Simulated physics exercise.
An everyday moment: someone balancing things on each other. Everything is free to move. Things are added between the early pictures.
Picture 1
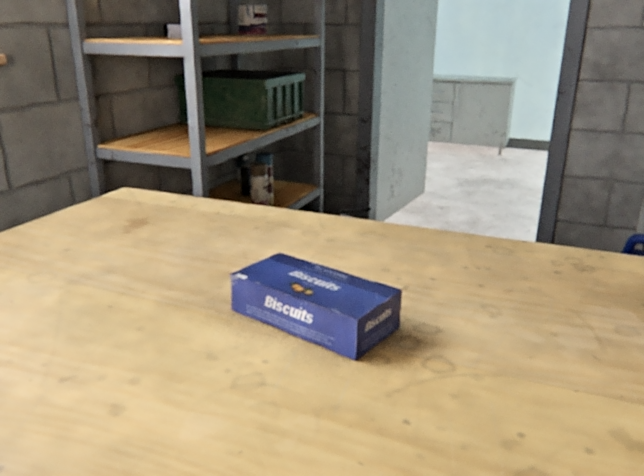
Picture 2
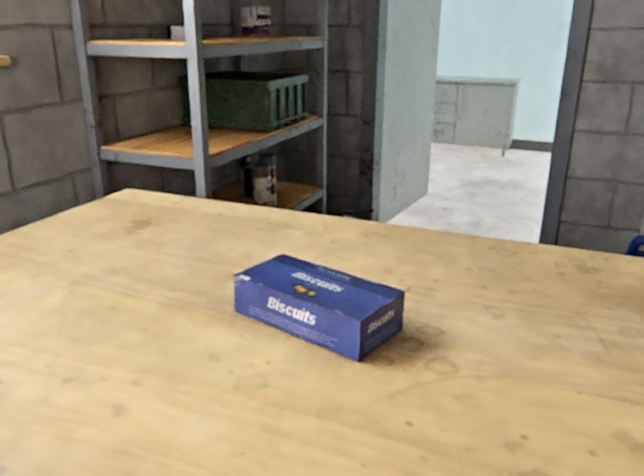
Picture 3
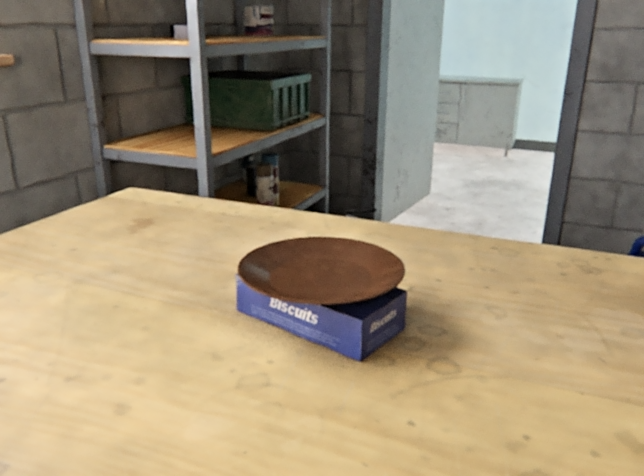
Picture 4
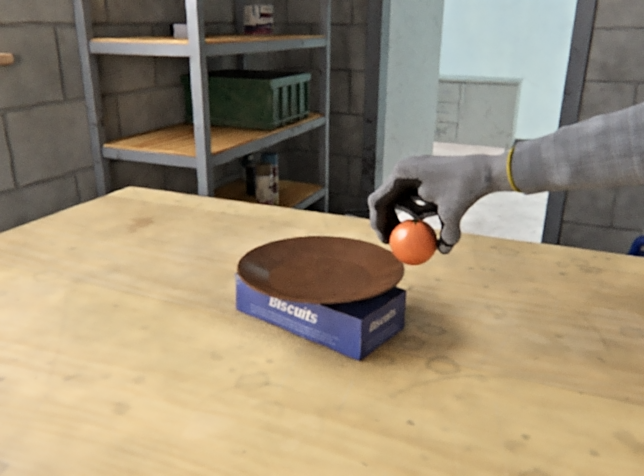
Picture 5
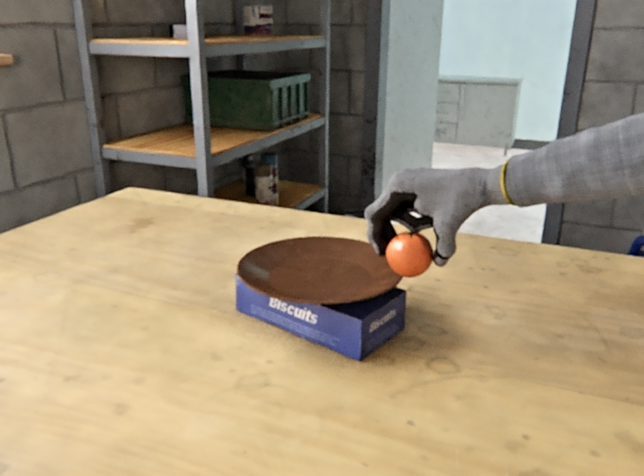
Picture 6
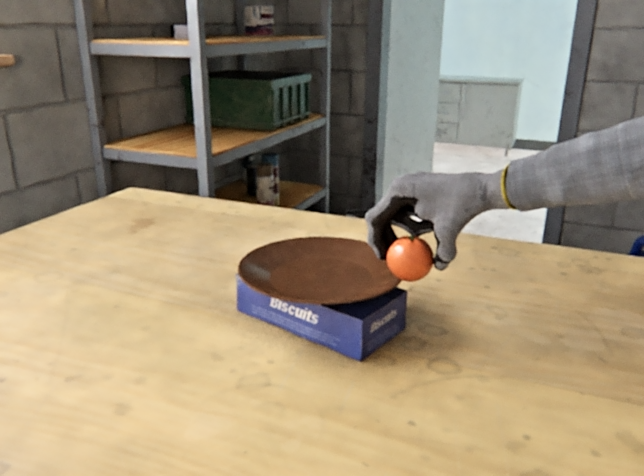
At first, a blue biscuit packet lies alone on a wooden table, and then a round brown plate appears on top of it. A gloved hand comes in from the right holding an orange tomato, lowers it slightly to the plate's right edge, and keeps it there, barely moving.
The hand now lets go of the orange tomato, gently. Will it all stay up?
Here the pile loses its balance.
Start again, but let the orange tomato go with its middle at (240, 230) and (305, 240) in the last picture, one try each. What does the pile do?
First try: It gives way; second try: It holds.
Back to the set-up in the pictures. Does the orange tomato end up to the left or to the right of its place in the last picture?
To the right.
Then, 0.40 s later than the last frame, orange tomato now fallen.
Then, 0.50 s later than the last frame, nothing new.
When it is over, fallen, orange tomato; the other 2 as before. End places, in pixels of the last picture, orange tomato near (440, 324). The pile comes apart.
